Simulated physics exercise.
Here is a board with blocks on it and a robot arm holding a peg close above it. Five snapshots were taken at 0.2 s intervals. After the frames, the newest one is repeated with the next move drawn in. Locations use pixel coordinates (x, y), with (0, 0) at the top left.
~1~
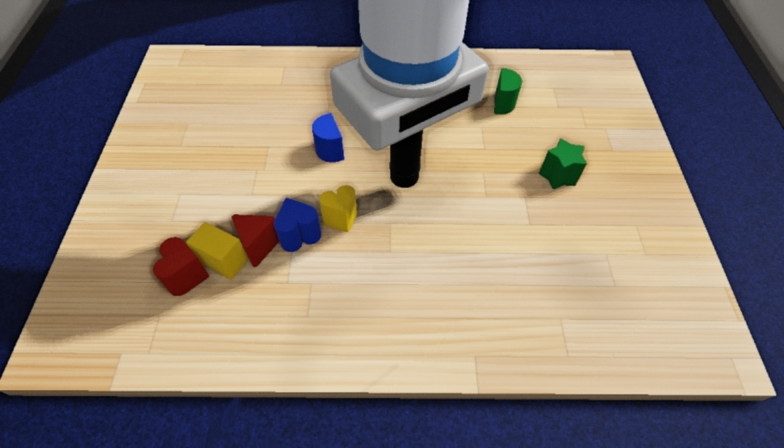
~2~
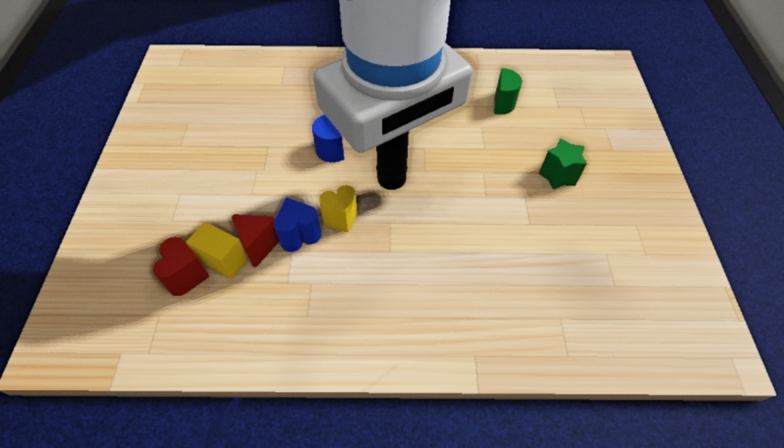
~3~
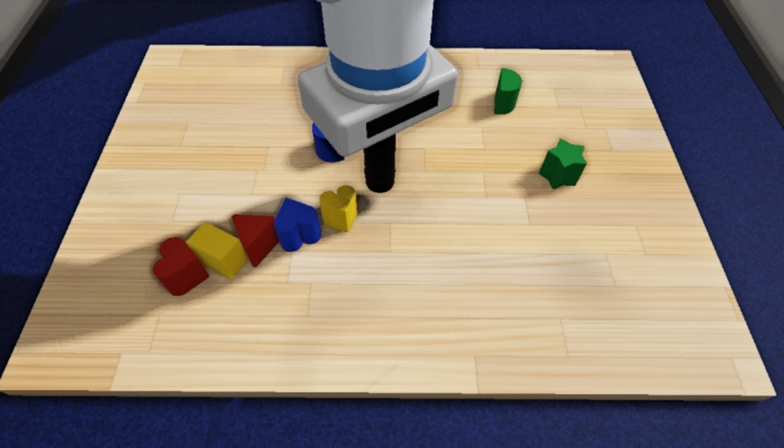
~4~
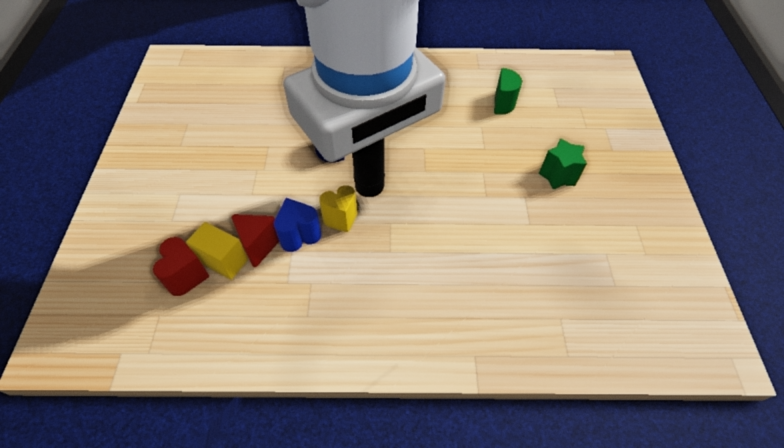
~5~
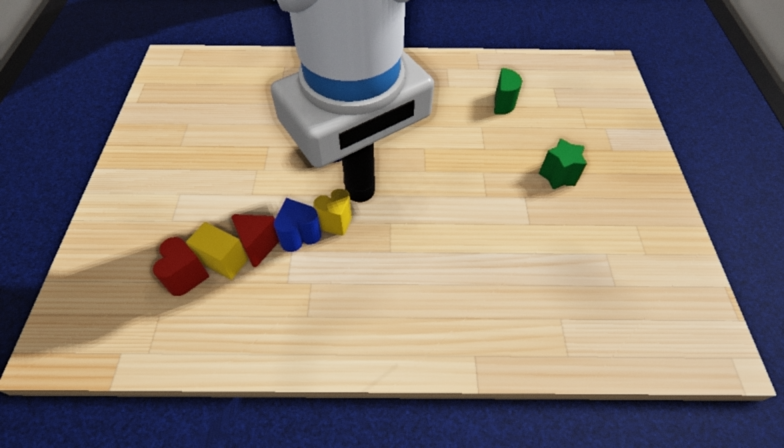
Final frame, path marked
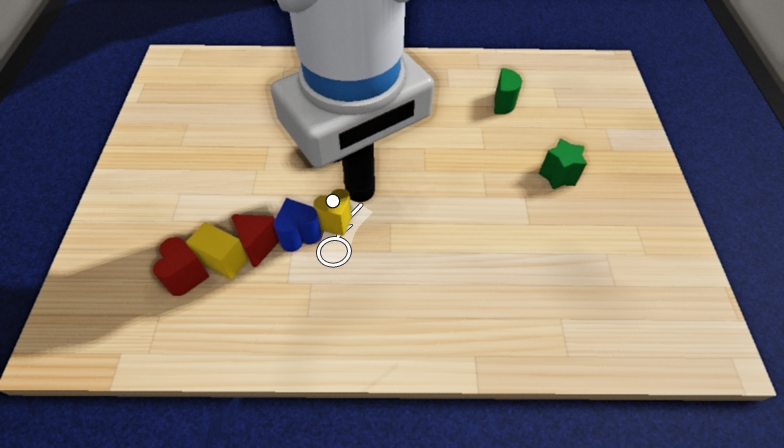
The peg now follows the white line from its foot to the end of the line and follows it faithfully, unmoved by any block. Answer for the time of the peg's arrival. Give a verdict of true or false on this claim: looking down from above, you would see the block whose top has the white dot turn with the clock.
My answer: False.
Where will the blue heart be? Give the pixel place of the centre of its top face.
Pixel (281, 236).
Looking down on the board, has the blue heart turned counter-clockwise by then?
I expect not.
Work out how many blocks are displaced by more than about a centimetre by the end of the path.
My guess is two.
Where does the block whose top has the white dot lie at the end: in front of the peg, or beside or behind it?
Prediction: Still leading.
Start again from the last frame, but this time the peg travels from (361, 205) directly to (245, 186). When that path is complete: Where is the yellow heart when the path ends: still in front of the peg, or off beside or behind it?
The block lies off to the side or behind.
Path on the board, from (361, 205) via (343, 226), ending at (334, 252); the dot is on the yellow heart.
On the path given first. Halfway along, peg at (341, 213); red three-sided block at (247, 225); blue heart at (283, 233), turned 60° clockwise; yellow heart at (319, 229), turned 30° anticlockwise.
At the end, peg at (332, 239); red three-sided block at (247, 225); blue heart at (281, 236), turned 70° clockwise; blue half-round block in place; yellow heart at (309, 257), turned 30° anticlockwise.
